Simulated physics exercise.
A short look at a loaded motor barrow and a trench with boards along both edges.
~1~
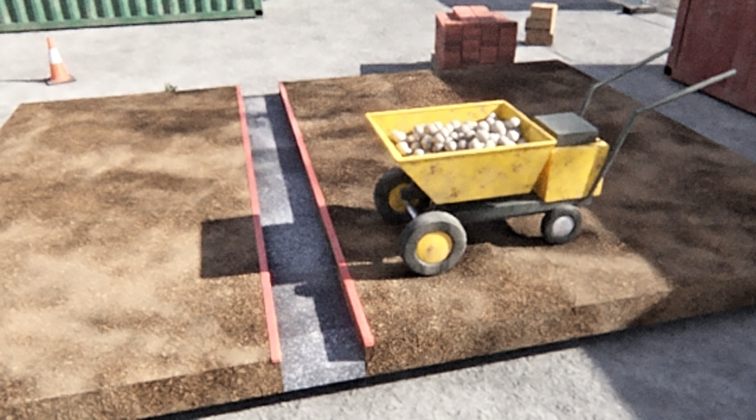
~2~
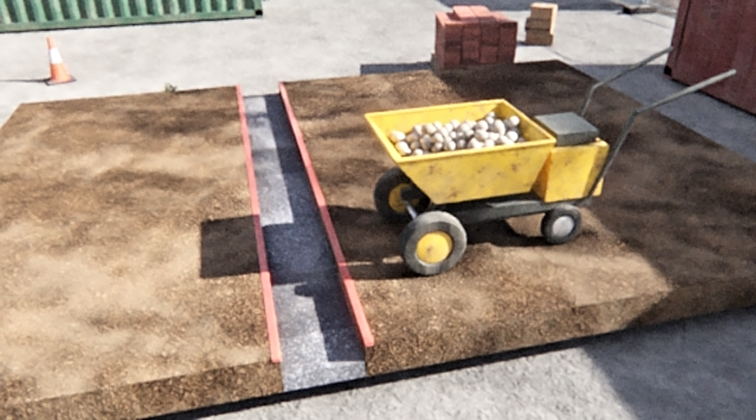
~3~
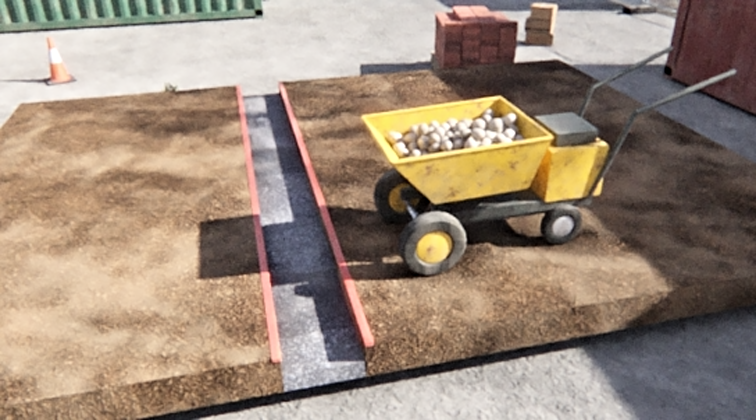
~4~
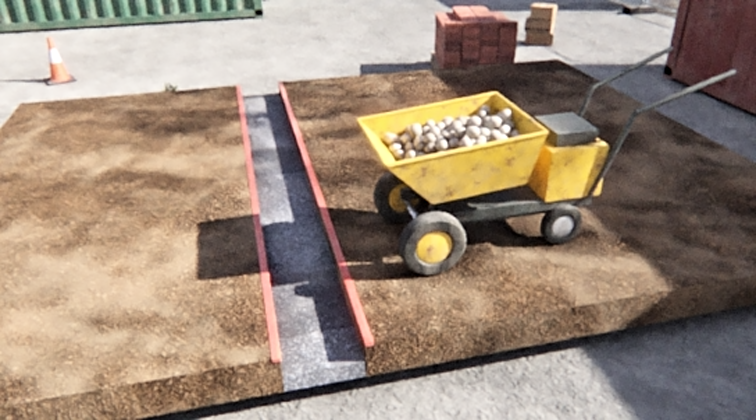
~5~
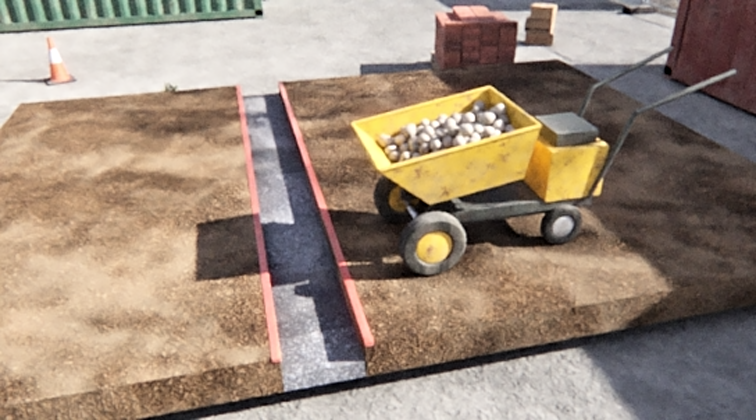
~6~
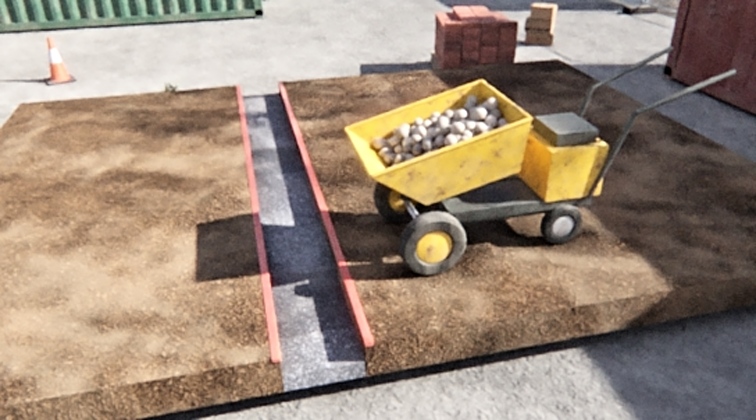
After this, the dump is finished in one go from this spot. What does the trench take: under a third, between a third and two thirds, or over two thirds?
Between the edges lies over two thirds of the load.
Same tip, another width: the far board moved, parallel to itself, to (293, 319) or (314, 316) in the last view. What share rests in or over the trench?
Roughly 60 per cent, and 30 per cent.
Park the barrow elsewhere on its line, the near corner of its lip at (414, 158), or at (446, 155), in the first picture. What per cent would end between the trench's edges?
The first gives 80 %, the second 70 %.
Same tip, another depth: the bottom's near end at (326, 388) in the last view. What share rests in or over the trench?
Some 100 per cent.
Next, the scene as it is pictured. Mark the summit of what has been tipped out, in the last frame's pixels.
Around (285, 252).
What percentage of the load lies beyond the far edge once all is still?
It comes to 15 per cent or so.
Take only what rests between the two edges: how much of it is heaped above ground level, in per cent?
Near 25 %.
Just after the last frame, skip tipped steeply; every one in the skip.
A moment on, skip tipped right over; the larger part in the skip; roughly a quarter in or heaped over the trench; just a few beyond it; just a few falling.
Further on, skip tipped right over; roughly a quarter in the skip; roughly two thirds in or heaped over the trench; about a tenth beyond it.
When it is over, skip tipped right over; about a tenth in the skip; the larger part in or heaped over the trench; about a tenth beyond it.
